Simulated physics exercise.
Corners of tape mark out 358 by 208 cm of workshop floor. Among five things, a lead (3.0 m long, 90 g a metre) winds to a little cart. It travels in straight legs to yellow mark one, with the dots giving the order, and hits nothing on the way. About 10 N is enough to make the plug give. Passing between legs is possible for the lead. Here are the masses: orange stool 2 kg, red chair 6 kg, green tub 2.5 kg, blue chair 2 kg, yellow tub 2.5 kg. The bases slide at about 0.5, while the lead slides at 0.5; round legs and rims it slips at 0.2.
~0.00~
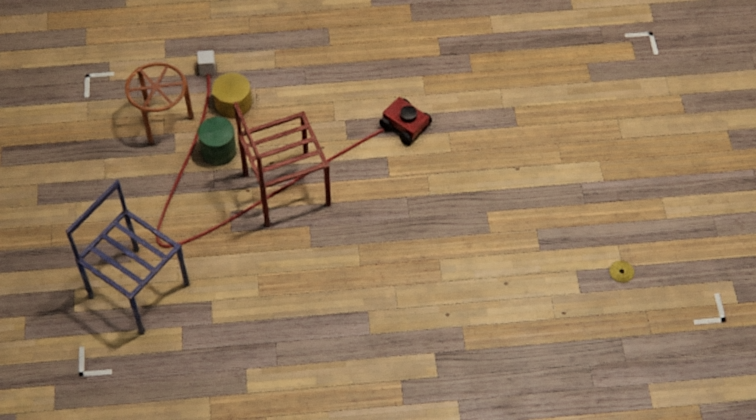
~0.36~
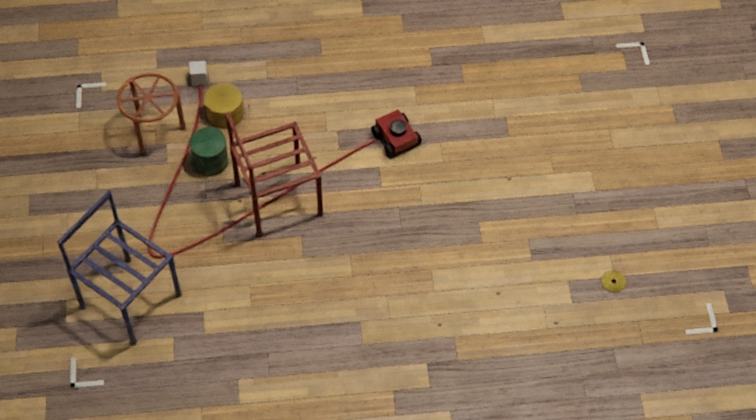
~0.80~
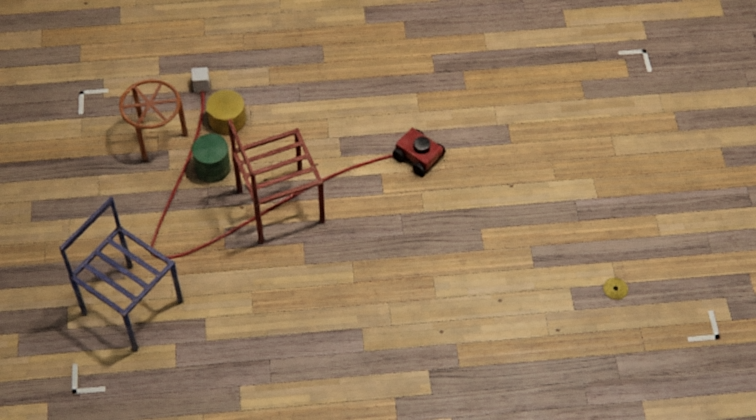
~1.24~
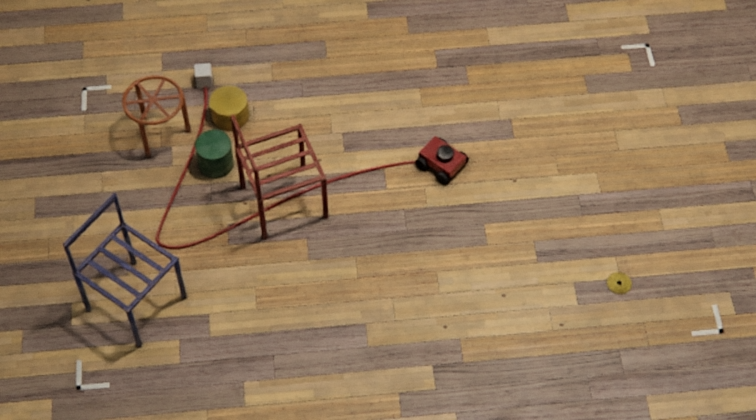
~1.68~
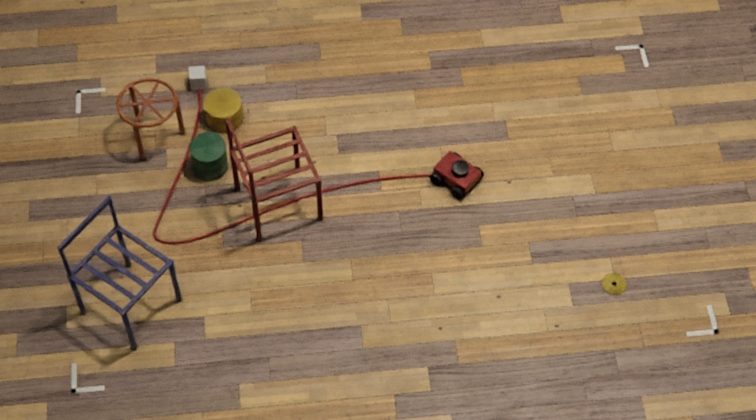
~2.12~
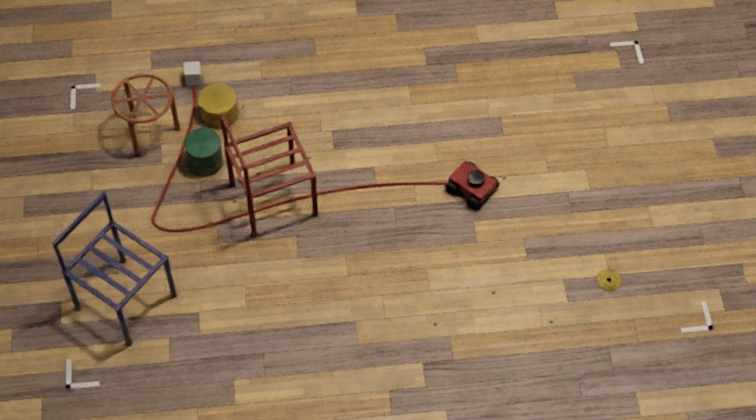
A small red cart rolls right and downward across the wooden floor, trailing a red cord past chairs.
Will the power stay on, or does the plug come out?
The plug lets go.
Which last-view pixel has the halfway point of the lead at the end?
In the last view it sits close to pixel (381, 218).
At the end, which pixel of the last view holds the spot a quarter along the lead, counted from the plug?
Estimated pixel: About (257, 204).
By 2.9 s, cart at (503, 209), lead slack at the fixed end; nothing else has moved.
By 3.7 s, cart at (541, 234), lead slack at the fixed end; nothing else has moved.
By 4.5 s, cart at (580, 260), plug out; nothing else has moved.
By 5.3 s, cart at (609, 279), plug out; nothing else has moved.
By 5.7 s, cart at (609, 280), plug out; nothing else has moved.
